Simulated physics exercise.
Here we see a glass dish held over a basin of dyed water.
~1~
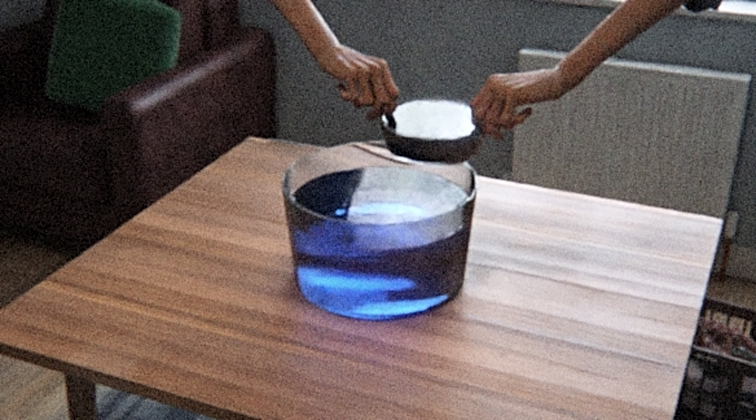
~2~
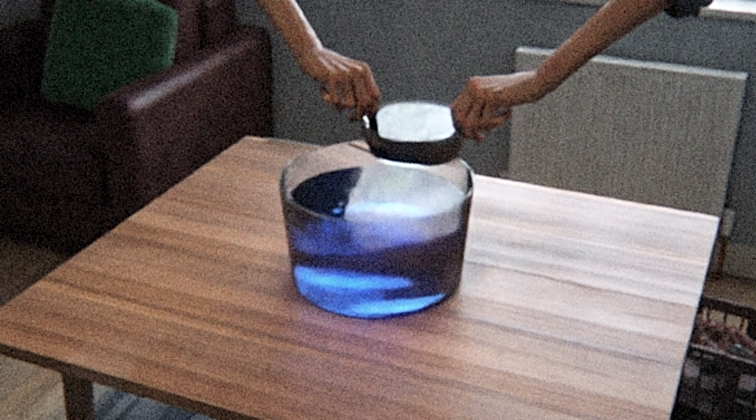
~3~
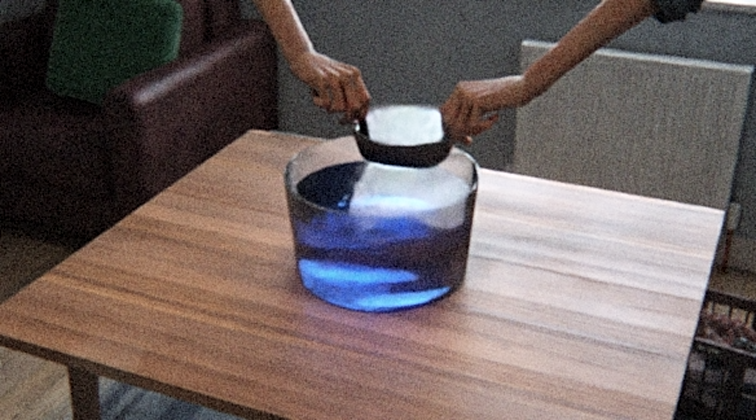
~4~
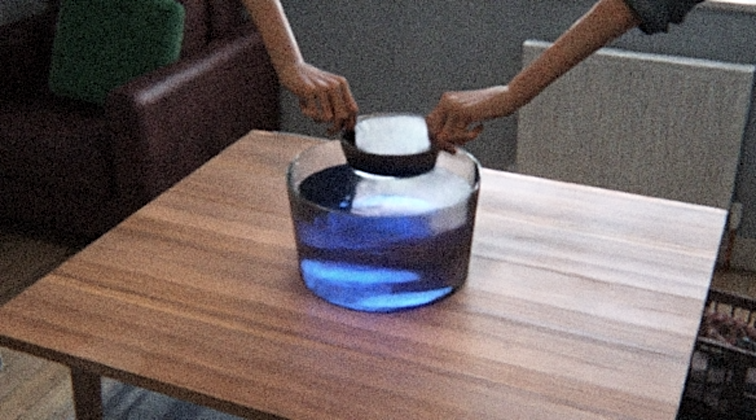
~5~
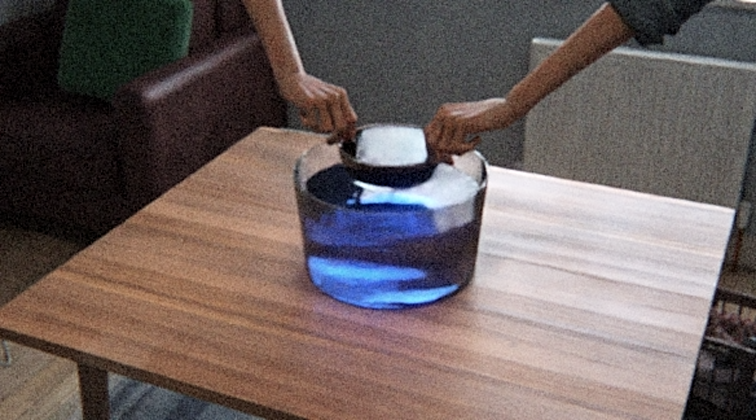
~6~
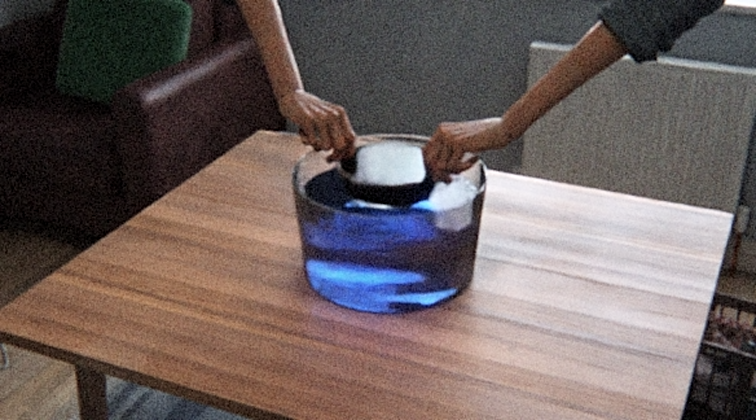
Two hands held a small, nearly full dish above a clear basin of bright blue water on a wooden table, then steadily lowered it, drifting slightly left, until it was just over the surface.
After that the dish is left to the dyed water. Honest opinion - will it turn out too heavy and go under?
Yes, it goes under.
Shortly, the dish dips into the dyed water.
Then, dyed water pours in over its rim.
At the finish, the dish lies on the bottom.
